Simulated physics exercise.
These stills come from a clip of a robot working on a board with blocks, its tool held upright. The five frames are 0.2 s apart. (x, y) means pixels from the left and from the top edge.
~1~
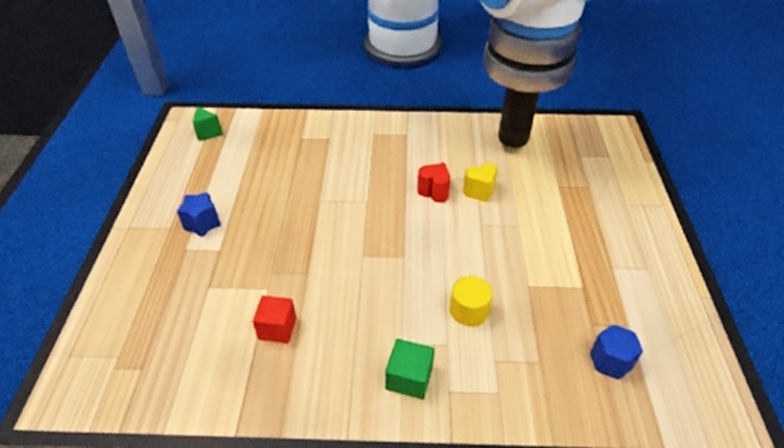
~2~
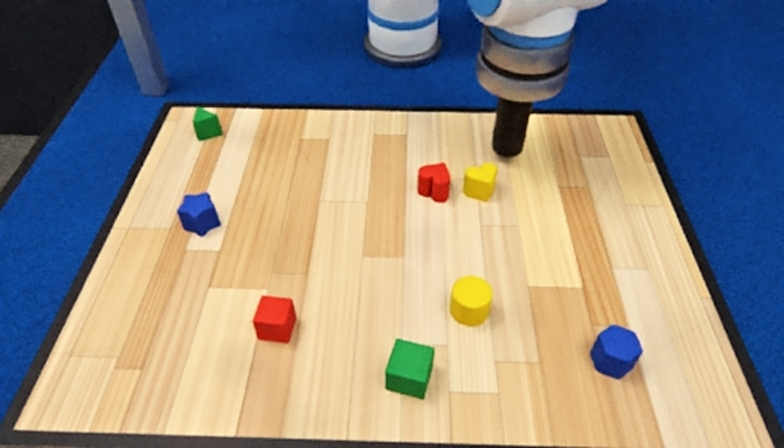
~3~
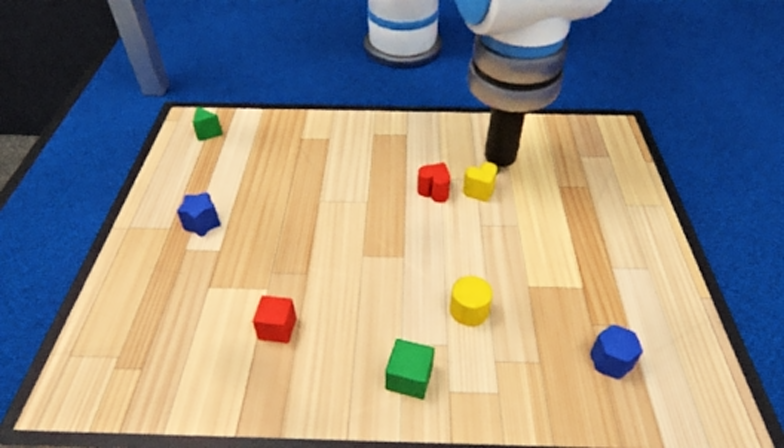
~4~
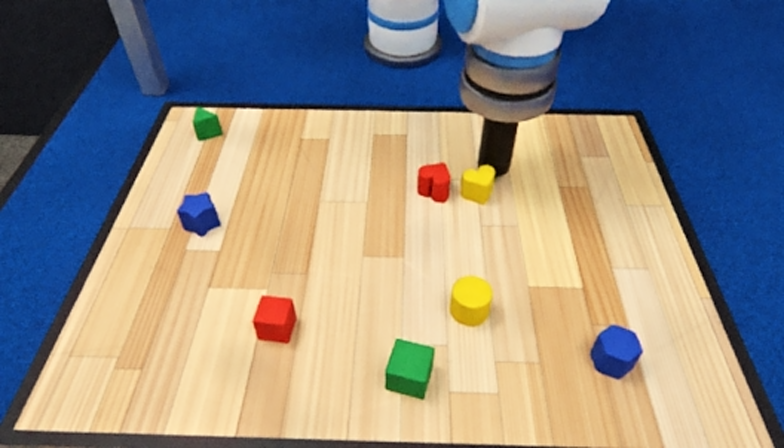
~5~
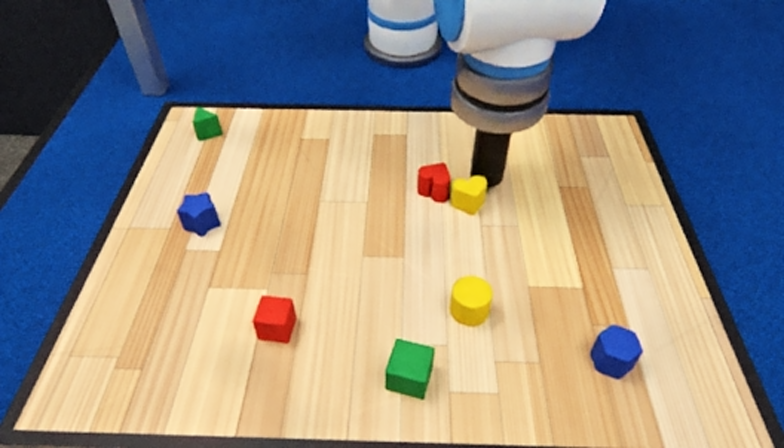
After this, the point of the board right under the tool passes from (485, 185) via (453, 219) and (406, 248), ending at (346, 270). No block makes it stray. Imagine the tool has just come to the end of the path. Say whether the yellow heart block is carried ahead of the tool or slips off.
It rides in front to the end.
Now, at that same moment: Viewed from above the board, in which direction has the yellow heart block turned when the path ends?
Its spin: Clockwise.
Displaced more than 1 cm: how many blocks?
One gets moved.
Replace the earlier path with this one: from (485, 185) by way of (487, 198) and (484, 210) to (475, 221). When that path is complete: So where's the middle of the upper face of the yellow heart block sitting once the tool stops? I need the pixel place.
It sits at (448, 203).
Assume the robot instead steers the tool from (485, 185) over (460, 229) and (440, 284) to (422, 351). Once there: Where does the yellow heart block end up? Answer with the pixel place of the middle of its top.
When the path ends, it will be at (425, 218).
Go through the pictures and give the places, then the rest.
Tip of the tool (513, 139), middles of tops, red heart block (436, 172), yellow heart block (483, 171), in the first frame.
Tool (507, 148), nothing pushed, in the second frame.
Tool (500, 157), nothing pushed, in the third frame.
Tool (493, 167), yellow heart block (480, 174), in the fourth frame.
Tool (486, 177), red heart block (436, 172), yellow heart block (471, 184), in the fifth frame.
The first path, step by step. One third of the way, tool (453, 211); yellow heart block (429, 215), turned 30° clockwise.
Two thirds of the way, tool (406, 240); yellow heart block (377, 237), turned 80° clockwise.
At the end, tool (346, 262); red heart block unmoved; yellow heart block (314, 260), turned 80° clockwise.
